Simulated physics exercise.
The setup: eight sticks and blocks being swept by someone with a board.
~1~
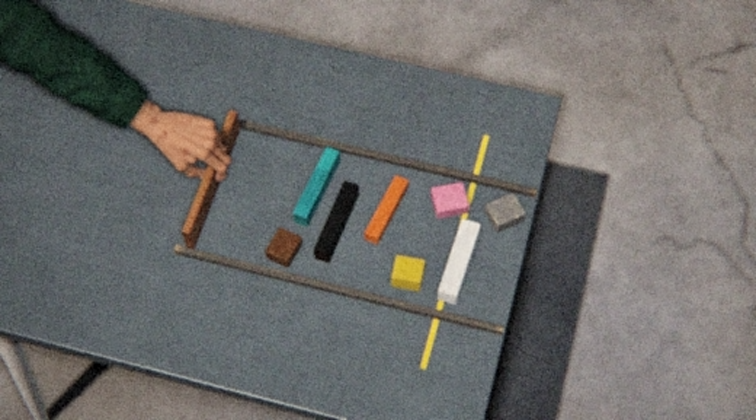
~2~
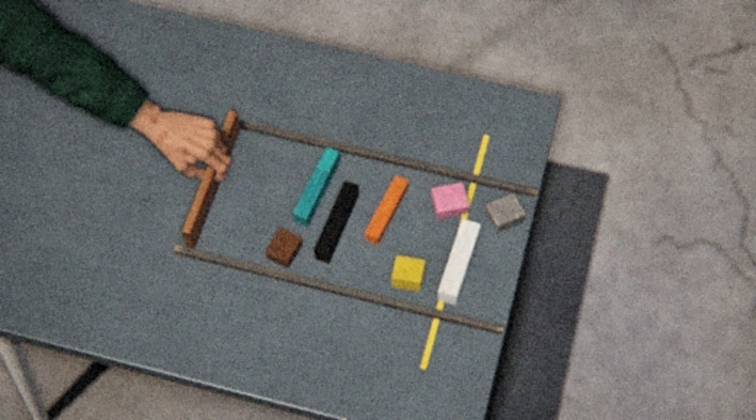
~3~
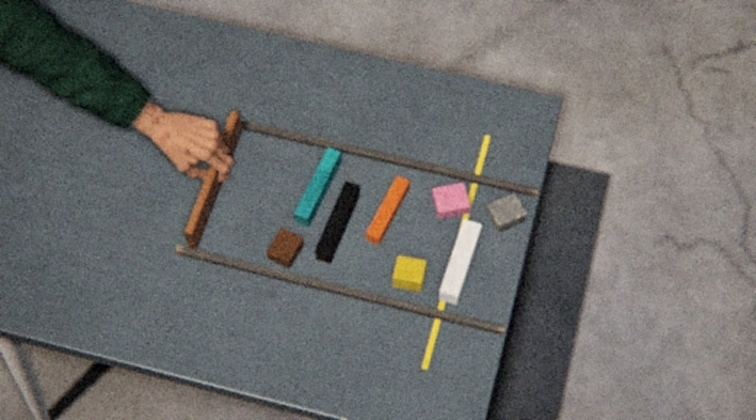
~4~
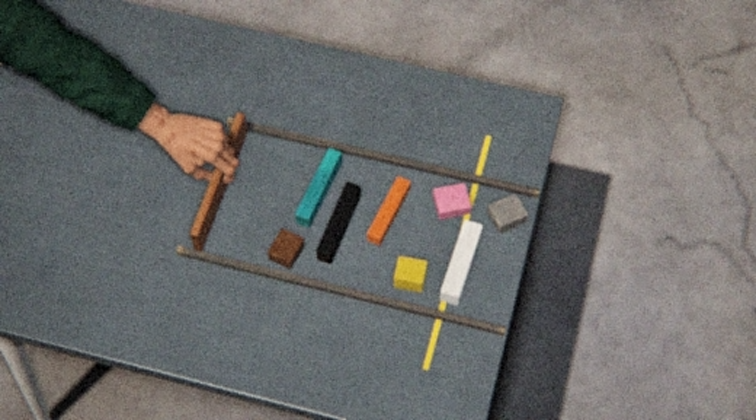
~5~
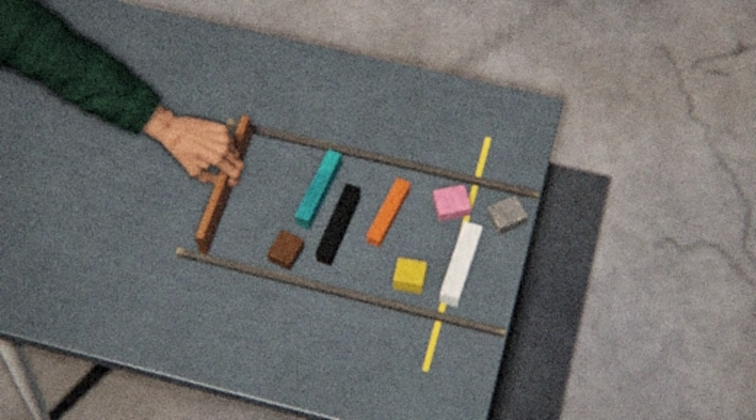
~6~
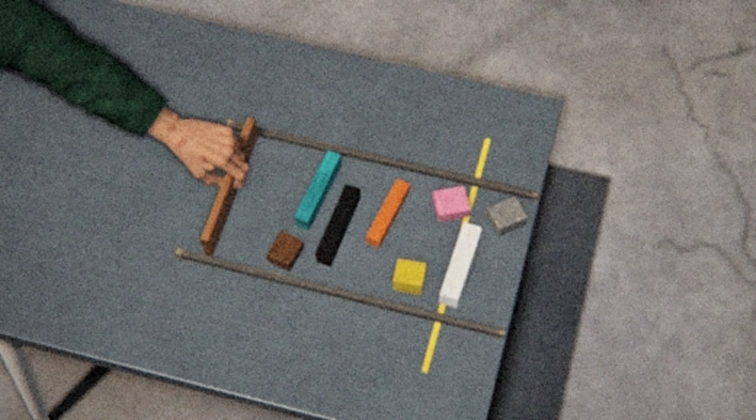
On a grey table, a hand slides a brown board slightly right behind eight scattered pieces.
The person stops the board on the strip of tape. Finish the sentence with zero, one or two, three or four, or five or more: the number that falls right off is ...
The number that falls right off is one or two.
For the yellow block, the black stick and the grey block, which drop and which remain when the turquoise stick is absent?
Result - yellow block: Up; black stick: Up; grey block: Gone.
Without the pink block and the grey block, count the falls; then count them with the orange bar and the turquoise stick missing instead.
The first count is 1 and the second is 0.
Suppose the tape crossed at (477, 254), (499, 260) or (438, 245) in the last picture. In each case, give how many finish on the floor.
Counts per try, in order: 4 / 6 / 1.
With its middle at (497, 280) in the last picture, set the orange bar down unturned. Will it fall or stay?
In the end it falls away.
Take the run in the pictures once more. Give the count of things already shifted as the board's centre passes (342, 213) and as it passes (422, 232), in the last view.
It comes to 4 for the first spot, 8 for the other.
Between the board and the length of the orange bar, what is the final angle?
Around 10 degrees.
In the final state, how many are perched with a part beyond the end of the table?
2.
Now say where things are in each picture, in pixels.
Grey block (505, 213); white bar (459, 261); pink block (450, 201); board (212, 179); tape (456, 246), in the first frame.
White bar (459, 261); turquoise stick (317, 187), in the second frame.
Pink block (451, 201); black stick (338, 222), in the third frame.
Grey block (507, 214); board (220, 181), in the fourth frame.
White bar (461, 264); orange bar (389, 212), in the fifth frame.
Grey block (507, 216); white bar (461, 265); pink block (451, 204); board (230, 186); tape (458, 250), in the sixth frame.
Soon after, none off yet; grey block at rest near (507, 216); white bar at rest near (461, 265); pink block at rest near (451, 204).
After that, none off yet; grey block displaced about its own width near (529, 221); white bar displaced a little near (493, 268); pink block displaced about its own width near (493, 213).
In the end, the number that fall off is one or two; gone, white bar and grey block.
